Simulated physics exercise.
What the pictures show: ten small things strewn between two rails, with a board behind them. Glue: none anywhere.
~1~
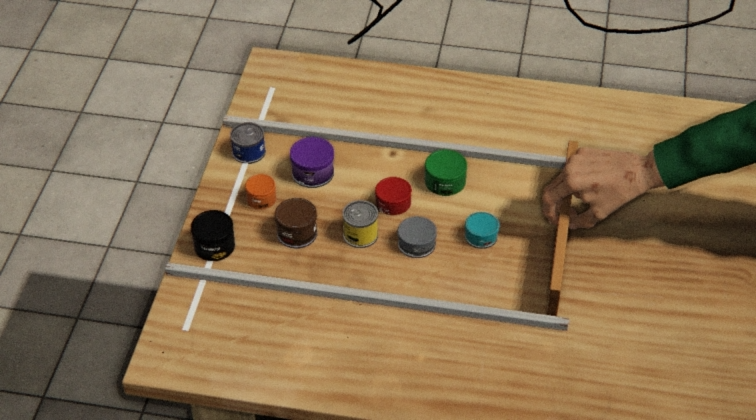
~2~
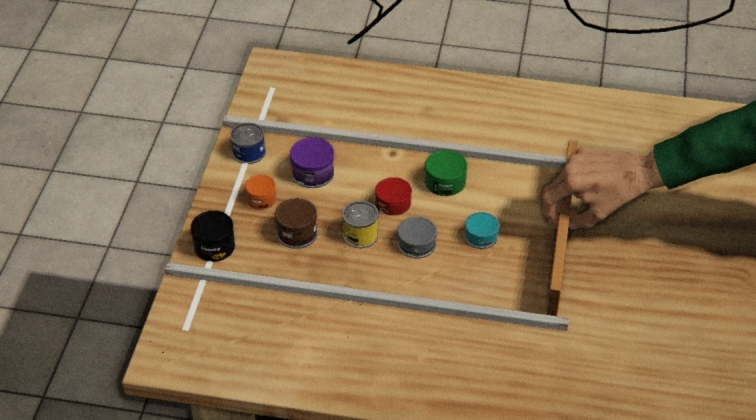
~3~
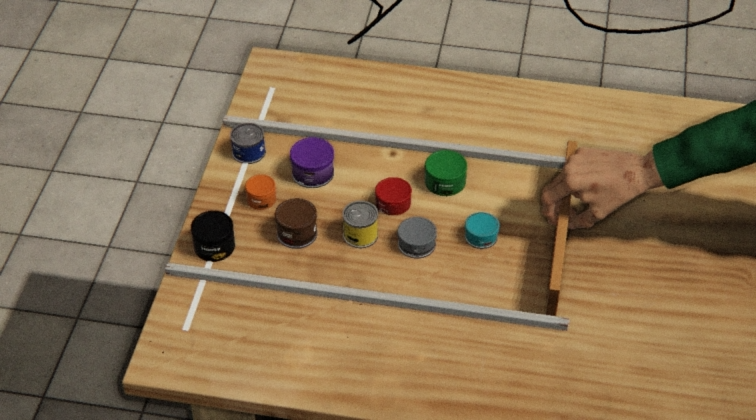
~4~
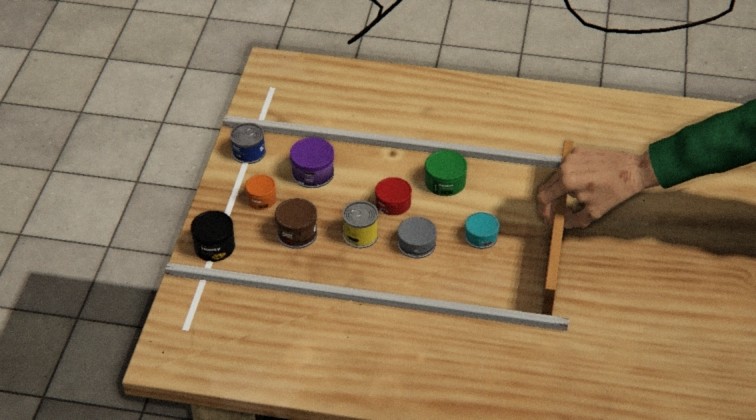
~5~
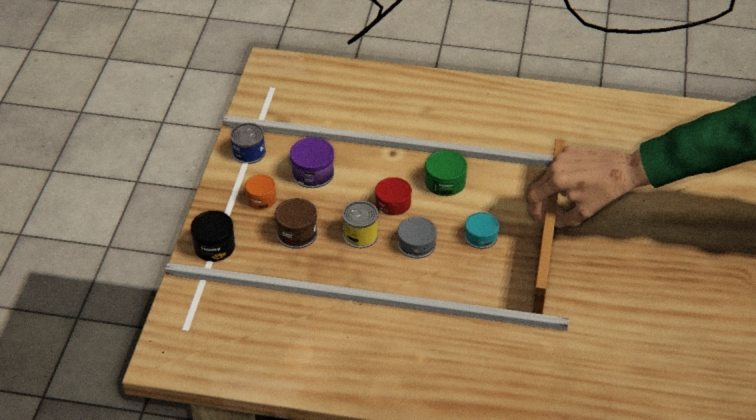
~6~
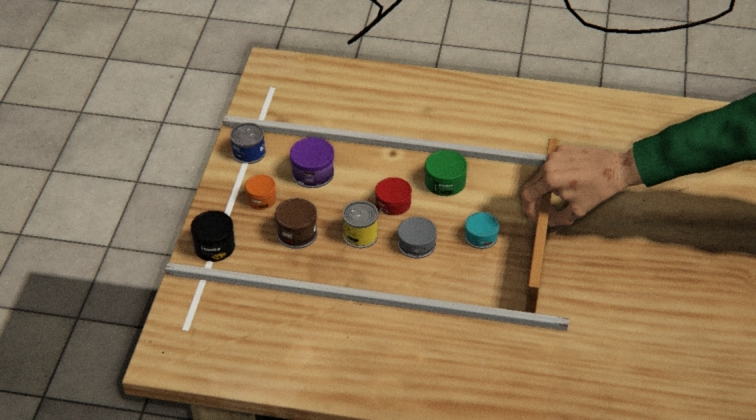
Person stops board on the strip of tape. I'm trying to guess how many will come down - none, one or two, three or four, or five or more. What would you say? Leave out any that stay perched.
I would say five or more.
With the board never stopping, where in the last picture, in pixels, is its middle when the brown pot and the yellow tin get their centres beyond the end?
Around (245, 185), then around (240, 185).
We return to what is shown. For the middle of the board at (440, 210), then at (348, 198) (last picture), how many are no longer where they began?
Tally at point one: 3; at point two: 7.
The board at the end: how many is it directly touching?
Result: 4 in all.
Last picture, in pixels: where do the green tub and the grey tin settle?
(232, 134) and (203, 221), roughly.
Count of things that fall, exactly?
The answer is exactly 6.
Soon after, none off yet; black tub at rest near (213, 236); blue tin at rest near (248, 143); orange tub at rest near (261, 192).
In the end, the number that fall off is five or more; gone, yellow tin, brown pot, purple tin, orange tub, blue tin and black tub.
